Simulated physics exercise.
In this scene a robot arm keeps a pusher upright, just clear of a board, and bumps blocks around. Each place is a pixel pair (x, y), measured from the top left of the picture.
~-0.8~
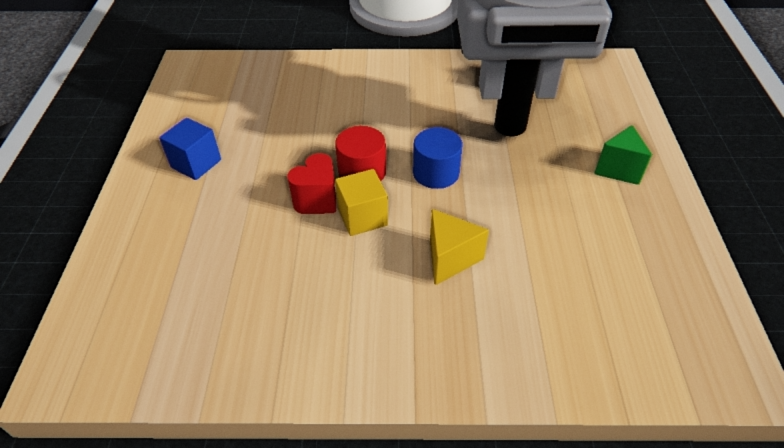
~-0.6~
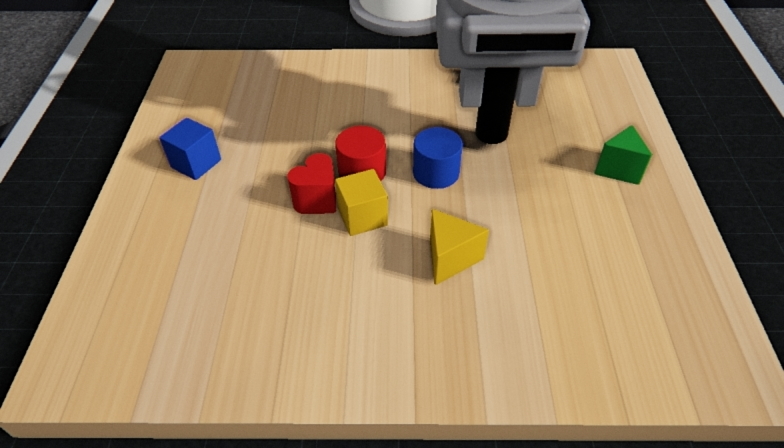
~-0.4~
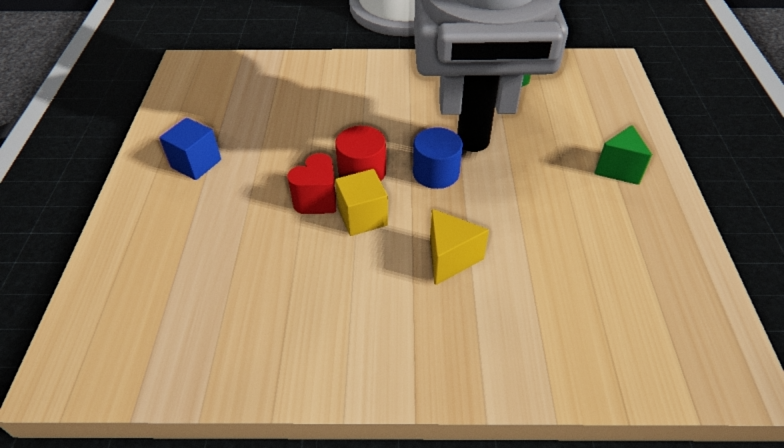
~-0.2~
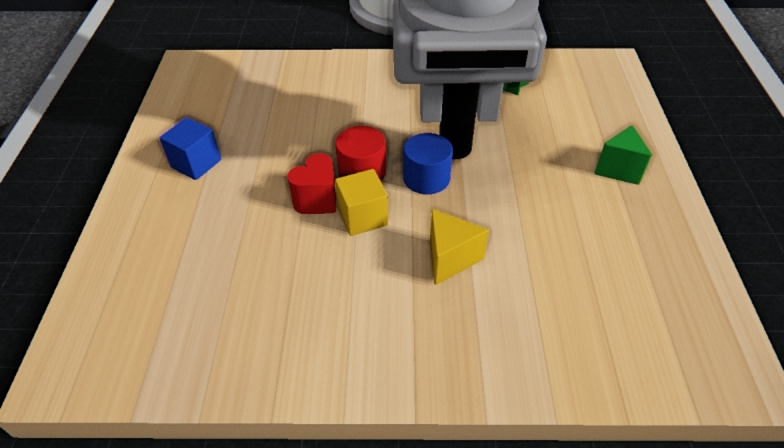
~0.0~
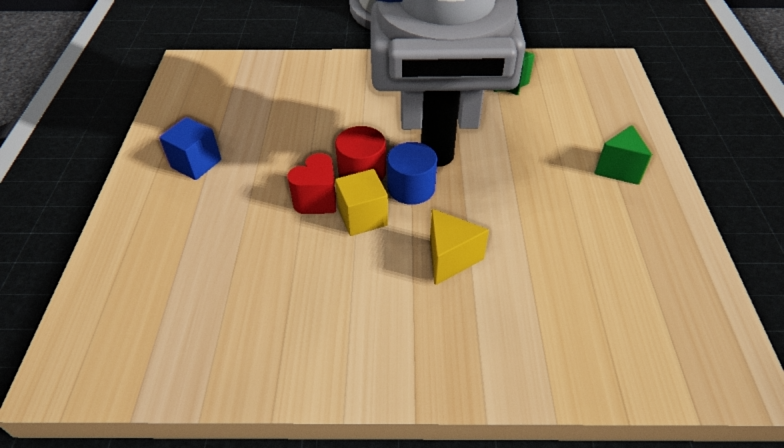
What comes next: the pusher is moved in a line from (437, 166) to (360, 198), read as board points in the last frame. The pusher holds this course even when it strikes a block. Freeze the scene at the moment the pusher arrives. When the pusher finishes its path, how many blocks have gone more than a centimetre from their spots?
It's going to be three or more.
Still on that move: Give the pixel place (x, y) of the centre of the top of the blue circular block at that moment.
Somewhere near (343, 199).
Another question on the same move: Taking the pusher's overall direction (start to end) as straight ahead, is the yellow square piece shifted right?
No, it doesn't check out.
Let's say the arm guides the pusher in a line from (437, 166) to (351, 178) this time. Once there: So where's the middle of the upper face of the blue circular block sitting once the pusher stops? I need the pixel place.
Most likely (382, 173).
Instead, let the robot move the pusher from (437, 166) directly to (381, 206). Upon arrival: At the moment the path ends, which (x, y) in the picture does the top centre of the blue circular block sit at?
It is going to be at (348, 199).
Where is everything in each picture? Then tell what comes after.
In the first frame, tip of the pusher at (510, 127), middles of tops, red heart block at (313, 171), red circular block at (360, 141), yellow square piece at (361, 187), blue circular block at (438, 142).
In the second frame, pusher at (492, 134), nothing pushed.
In the third frame, pusher at (473, 141), nothing pushed.
In the fourth frame, pusher at (455, 149), blue circular block at (428, 148).
In the fifth frame, pusher at (437, 156), red heart block at (313, 171), red circular block at (360, 141), yellow square piece at (361, 187), blue circular block at (412, 157).
The first path, step by step. Halfway along, pusher at (399, 172); yellow square piece at (342, 204); blue circular block at (378, 178).
At the end, pusher at (359, 188); red heart block unmoved; red circular block at (343, 140); yellow square piece at (318, 233), turned 30° anticlockwise; blue circular block at (343, 199).
